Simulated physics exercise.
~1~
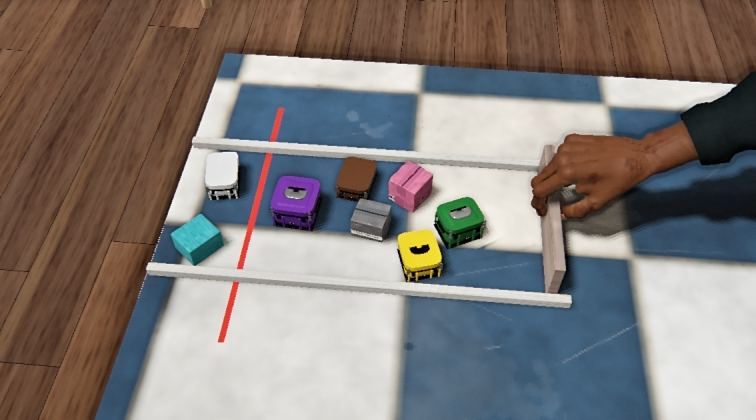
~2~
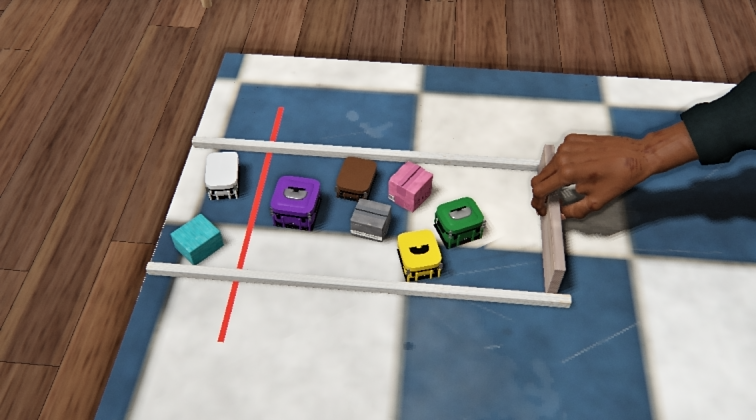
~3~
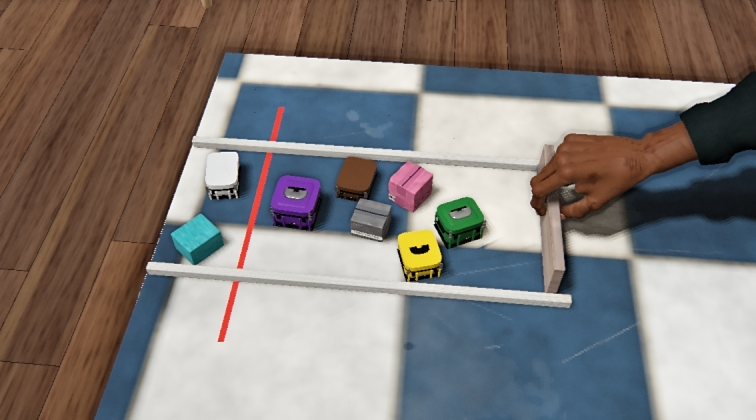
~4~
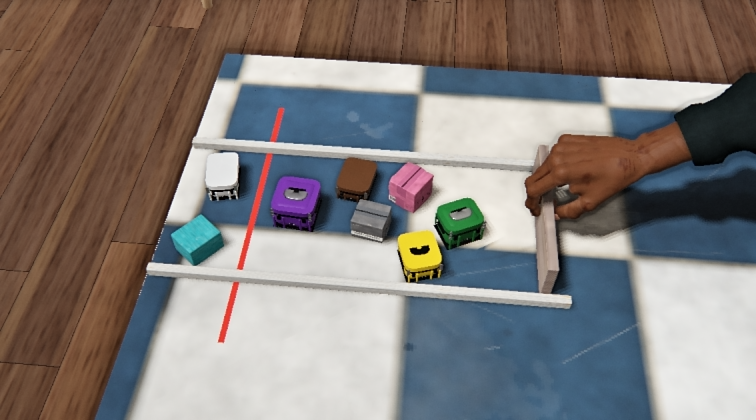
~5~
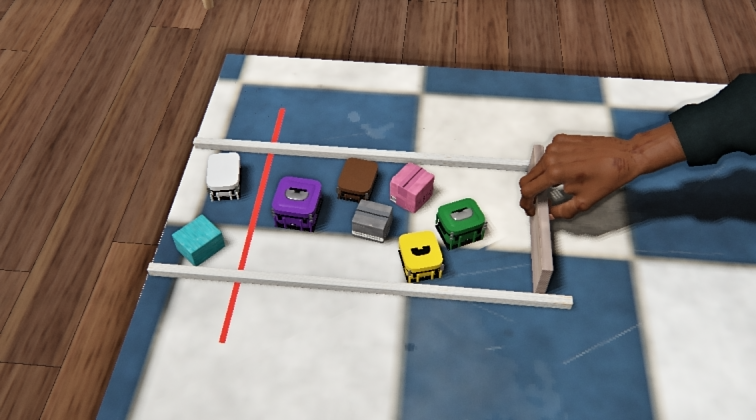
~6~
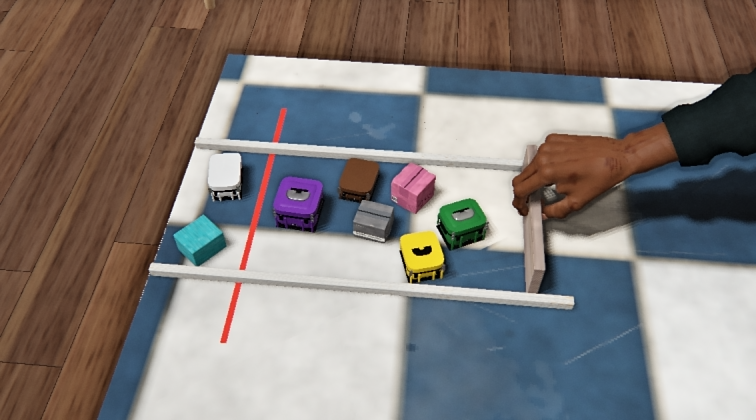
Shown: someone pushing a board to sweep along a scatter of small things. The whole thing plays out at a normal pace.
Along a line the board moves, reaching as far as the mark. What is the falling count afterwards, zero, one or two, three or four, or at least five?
Afterwards the falling count is one or two.
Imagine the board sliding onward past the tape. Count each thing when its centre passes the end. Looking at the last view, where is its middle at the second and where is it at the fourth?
Roughly (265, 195) and then roughly (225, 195).
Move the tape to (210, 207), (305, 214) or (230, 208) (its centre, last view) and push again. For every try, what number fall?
Per try: 5; 0; 2.
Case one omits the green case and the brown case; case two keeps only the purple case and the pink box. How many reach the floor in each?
First try 0, second try 0.
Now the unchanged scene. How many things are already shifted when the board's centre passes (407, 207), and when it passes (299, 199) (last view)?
5 at one spot and 7 at the other.
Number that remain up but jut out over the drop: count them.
Answer: 0.
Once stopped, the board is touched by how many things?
It's 3 of them.
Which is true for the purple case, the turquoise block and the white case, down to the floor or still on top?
Purple case: Goes down; turquoise block: Stays up; white case: Goes down.
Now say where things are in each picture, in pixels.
The first picture shows turquoise block (198, 240); white case (224, 177); purple case (297, 203); board (550, 217); tape (255, 210).
The second picture shows white case (223, 176); green case (459, 222).
The third picture shows purple case (297, 203); pink box (411, 187).
The fourth picture shows turquoise block (198, 240); grey box (371, 221).
The fifth picture shows white case (225, 177); board (539, 217).
The sixth picture shows turquoise block (200, 241); white case (226, 177); purple case (299, 204); board (532, 217); tape (258, 210).
Soon after, none off yet; turquoise block at rest near (200, 241); white case at rest near (226, 177); purple case at rest near (299, 204).
Then, none off yet; turquoise block at rest near (200, 241); white case at rest near (226, 177); purple case moved about its own width near (273, 201).
Further on, none off yet; turquoise block at rest near (200, 241); white case moved about its own width near (195, 167); purple case moved well along near (203, 197).
At rest, the number that fall off is one or two; fallen, purple case and white case.
